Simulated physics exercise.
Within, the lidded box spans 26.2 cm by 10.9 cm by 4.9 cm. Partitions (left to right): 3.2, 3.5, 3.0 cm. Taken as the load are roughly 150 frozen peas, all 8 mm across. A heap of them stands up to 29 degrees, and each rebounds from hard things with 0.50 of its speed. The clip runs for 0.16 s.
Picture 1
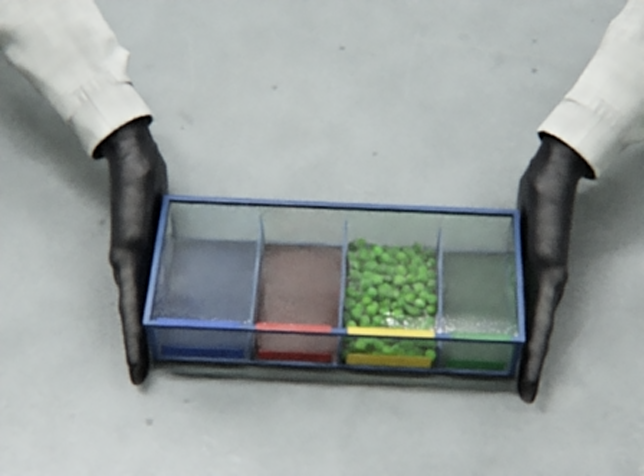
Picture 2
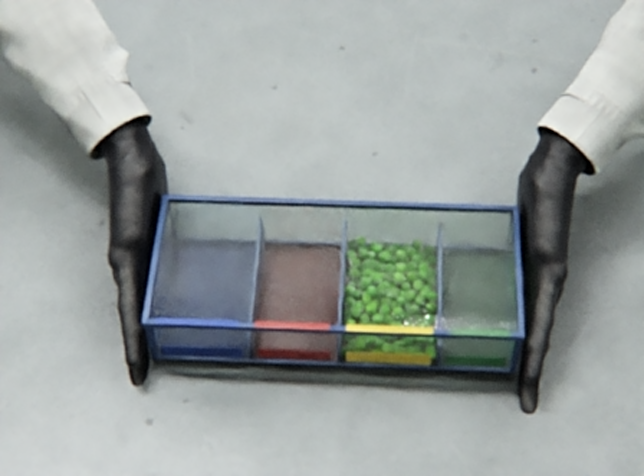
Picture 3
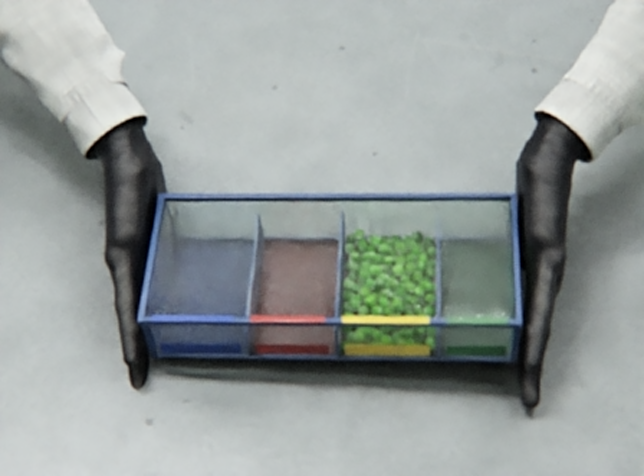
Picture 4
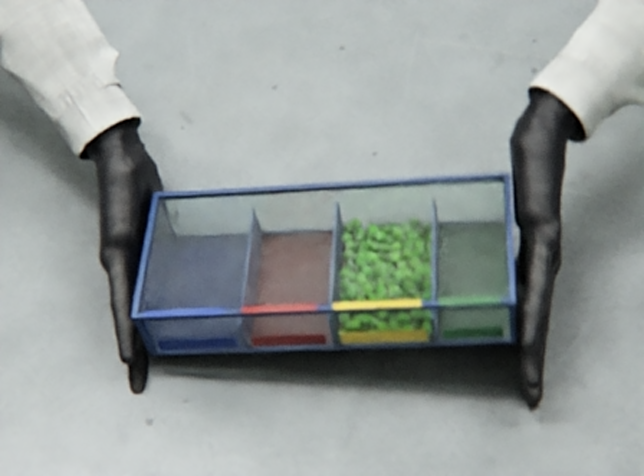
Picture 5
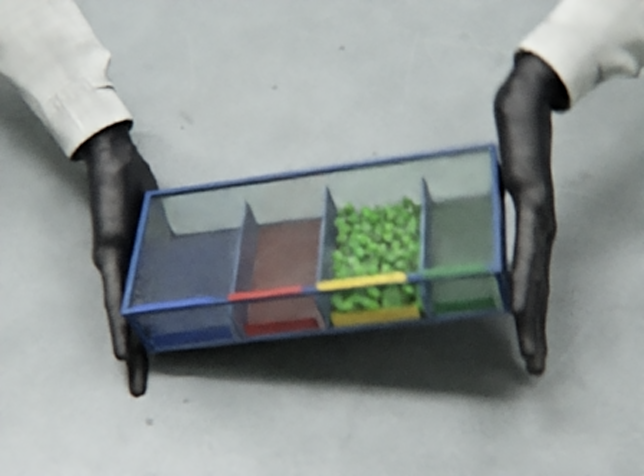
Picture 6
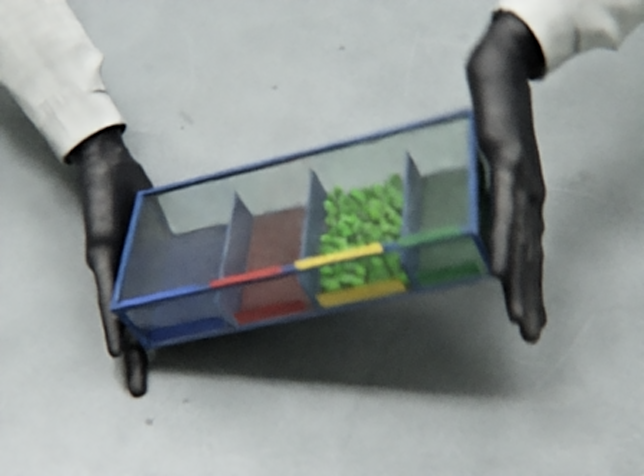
Two black-gloved hands held a clear, blue-edged box with four compartments, one filled with green peas, then raised its right side higher and higher while the peas stayed in the yellow-marked section.
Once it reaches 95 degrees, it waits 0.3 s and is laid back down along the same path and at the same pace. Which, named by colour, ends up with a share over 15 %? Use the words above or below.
Red compartment: Below; blue compartment: Above; green compartment: Below; yellow compartment: Above.
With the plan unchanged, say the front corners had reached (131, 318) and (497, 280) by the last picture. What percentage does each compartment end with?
Final per cent - red: 10; blue: 25; green: 0; yellow: 65.
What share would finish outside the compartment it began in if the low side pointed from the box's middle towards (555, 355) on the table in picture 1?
85 %.
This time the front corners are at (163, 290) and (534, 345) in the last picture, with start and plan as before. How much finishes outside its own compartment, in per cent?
I'd put it at about 70 per cent.
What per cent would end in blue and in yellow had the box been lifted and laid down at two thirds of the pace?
I'd expect blue at 25 percent and yellow at 65 percent.
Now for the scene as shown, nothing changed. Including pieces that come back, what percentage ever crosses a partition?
I'd guess roughly 25 percent.
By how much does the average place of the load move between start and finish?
Around 4.5 centimetres.
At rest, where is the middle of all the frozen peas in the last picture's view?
Around (360, 282).
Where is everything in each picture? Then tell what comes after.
In the first picture, box tilt 0 degrees, front corners at (150, 321) and (519, 338); yellow 100 %.
In the second picture, box tilt 1 degrees, front corners at (149, 321) and (518, 334).
In the third picture, box tilt 4 degrees, front corners at (144, 318) and (516, 321), lowest corner left back.
In the fourth picture, box tilt 9 degrees, front corners at (138, 315) and (510, 299), lowest corner left back.
In the fifth picture, box tilt 16 degrees, front corners at (128, 311) and (495, 266), lowest corner left back.
In the sixth picture, box tilt 24 degrees, front corners at (117, 307) and (470, 229), lowest corner left back; yellow 100 %.
Then, 0.52 s after the last picture, tilt 95 degrees; red 5 %, blue 15 %, yellow 80 %.
Then, 0.87 s after the last picture, tilt 57 degrees; red 5 %, blue 20 %, yellow 80 %.
Then, 1.32 s after the last picture, tilt 0 degrees; red 5 %, blue 20 %, yellow 75 %.
In the end, red 10 %, blue 20 %, green 0 %, yellow 75 %.
